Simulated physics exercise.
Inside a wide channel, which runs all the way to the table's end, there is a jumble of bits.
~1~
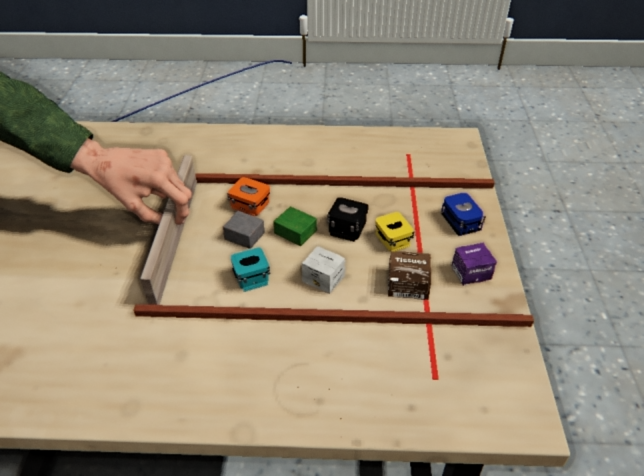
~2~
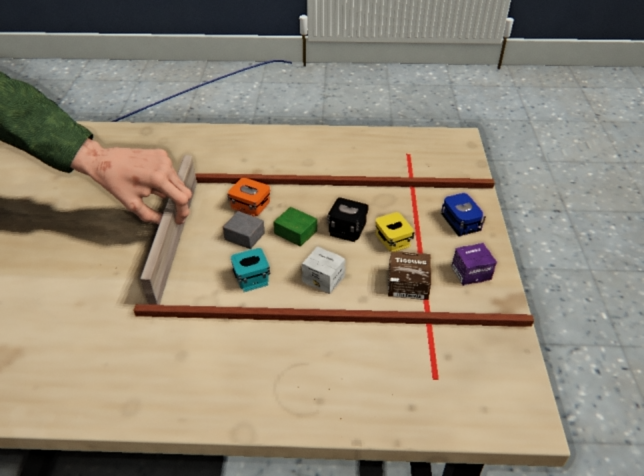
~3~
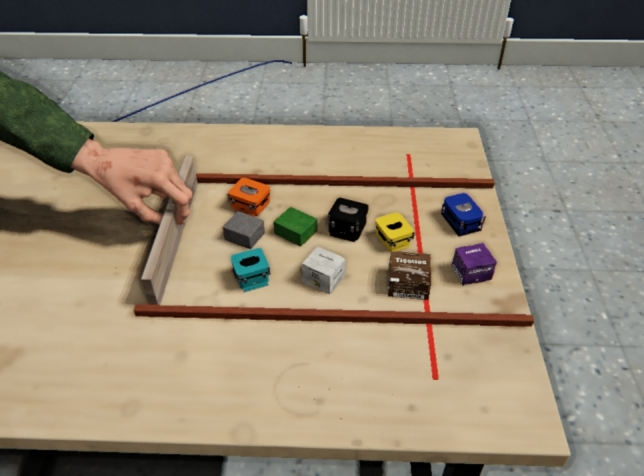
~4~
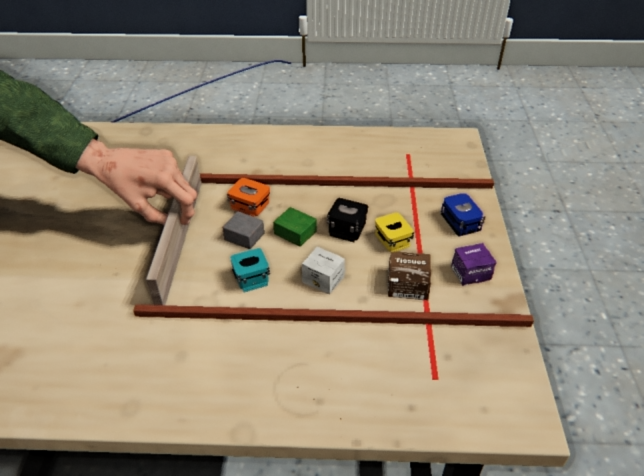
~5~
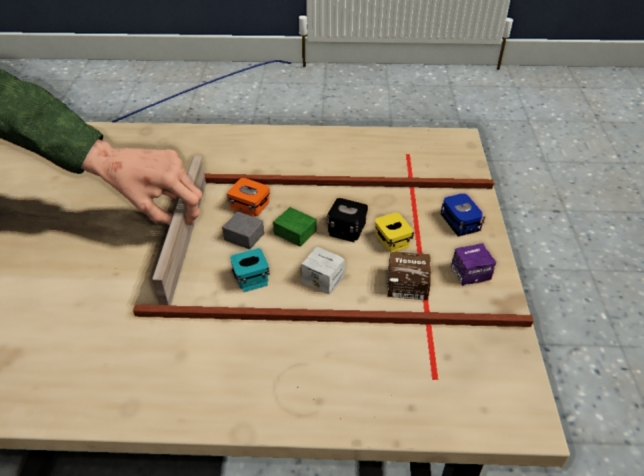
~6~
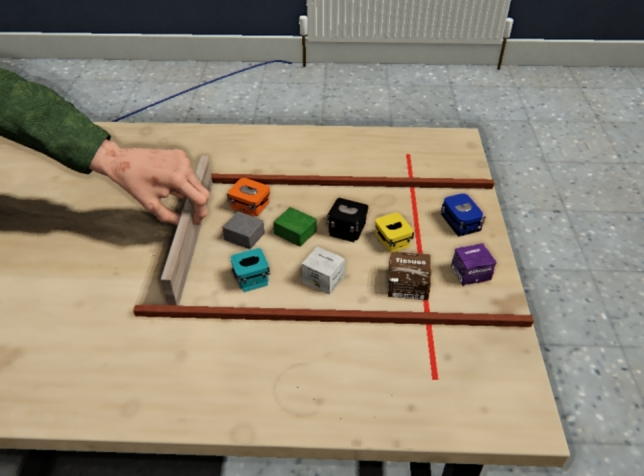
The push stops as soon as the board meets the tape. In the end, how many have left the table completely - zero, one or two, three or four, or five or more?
In the end, one or two have left it.
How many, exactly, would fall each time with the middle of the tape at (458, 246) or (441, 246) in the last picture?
The counts: 4 and 4.
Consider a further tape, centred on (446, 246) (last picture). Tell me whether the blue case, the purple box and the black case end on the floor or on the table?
Going in order, the blue case goes off the edge, then the purple box goes off the edge, then the black case goes off the edge.
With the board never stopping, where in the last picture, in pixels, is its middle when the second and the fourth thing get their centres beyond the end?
About (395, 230), then about (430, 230).
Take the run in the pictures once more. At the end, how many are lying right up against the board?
Well, it touches 3.
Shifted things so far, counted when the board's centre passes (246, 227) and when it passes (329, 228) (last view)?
I get 4 at the one place and 8 at the other.
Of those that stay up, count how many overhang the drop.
It totals 2.
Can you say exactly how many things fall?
The total comes to 2.
Early on, none off yet; purple box at rest near (473, 264); blue case at rest near (462, 215); brown box at rest near (409, 276).
A while later, none off yet; purple box at rest near (475, 264); blue case at rest near (463, 215); brown box travelled about its own width near (438, 276).
Finally, the number that fall off is one or two; lost, blue case and purple box.
